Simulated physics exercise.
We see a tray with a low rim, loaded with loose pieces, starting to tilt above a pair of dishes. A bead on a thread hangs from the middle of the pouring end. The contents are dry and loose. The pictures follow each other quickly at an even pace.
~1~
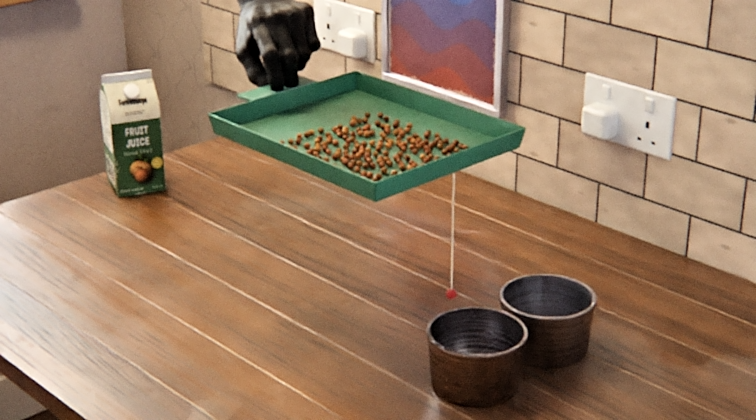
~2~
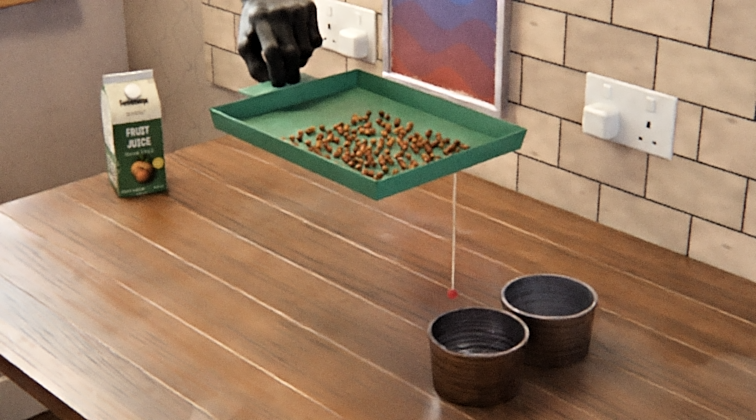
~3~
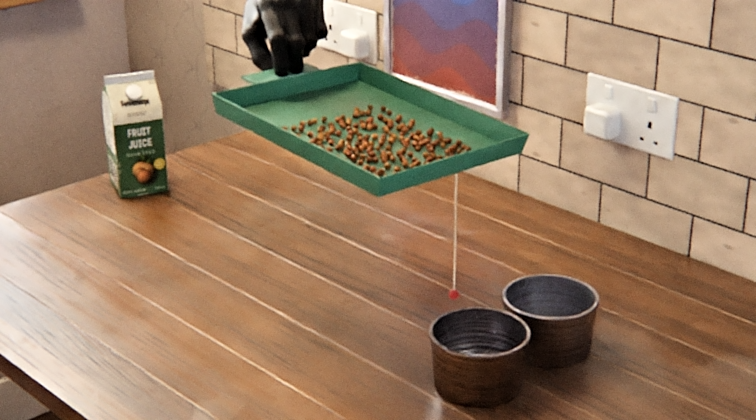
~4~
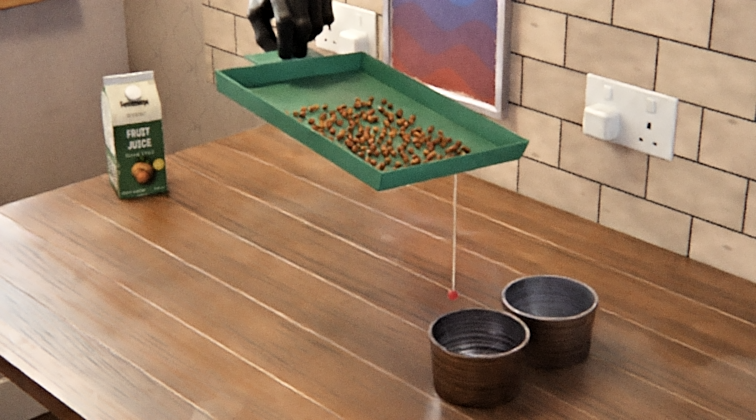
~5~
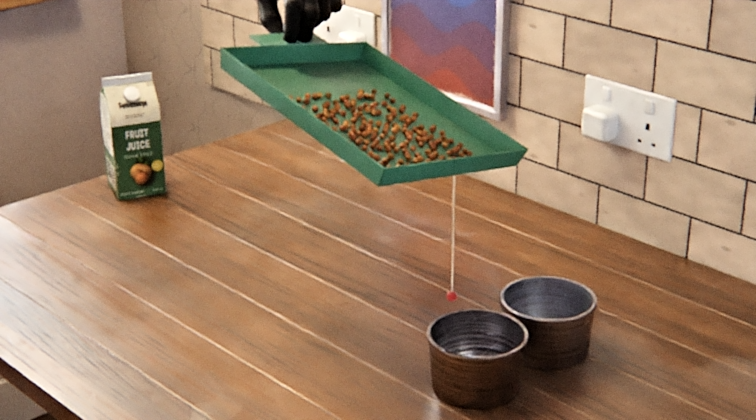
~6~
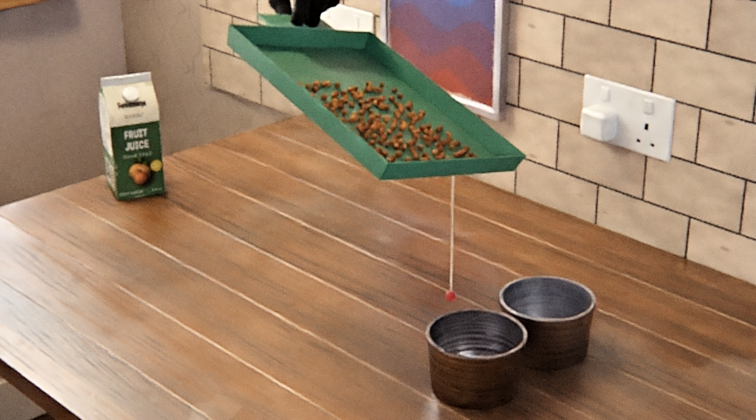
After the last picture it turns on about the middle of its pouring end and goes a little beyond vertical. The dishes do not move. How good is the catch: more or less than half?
Together they catch under half.
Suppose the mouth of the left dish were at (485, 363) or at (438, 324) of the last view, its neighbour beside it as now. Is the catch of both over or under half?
The first try: The smaller part. The second: More than half.
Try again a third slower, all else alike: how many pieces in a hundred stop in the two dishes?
About 10 per cent.
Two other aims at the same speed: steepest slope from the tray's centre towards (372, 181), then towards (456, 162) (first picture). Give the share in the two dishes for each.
Roughly 0 per cent, and 90 per cent.
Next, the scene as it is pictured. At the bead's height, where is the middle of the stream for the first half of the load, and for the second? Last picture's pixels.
First near (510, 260), later near (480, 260).
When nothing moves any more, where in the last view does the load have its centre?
Close to (507, 321).
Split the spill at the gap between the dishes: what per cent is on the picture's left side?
About 60 per cent.
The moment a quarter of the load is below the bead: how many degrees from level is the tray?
At about 90°.
Soon after the last picture, tray tipped steeply; most on the tray; a stray few in the right dish; a stray few outside both; a small part in the air.
A little later, tray tipped past a quarter turn; a small part on the tray; a small part in the right dish; about half outside both; about a quarter in the air.
Later still, tray tipped past a quarter turn; a small part in the right dish; most outside both.
At rest, tray tipped past a quarter turn; none in the left dish; a small part in the right dish; most outside both.
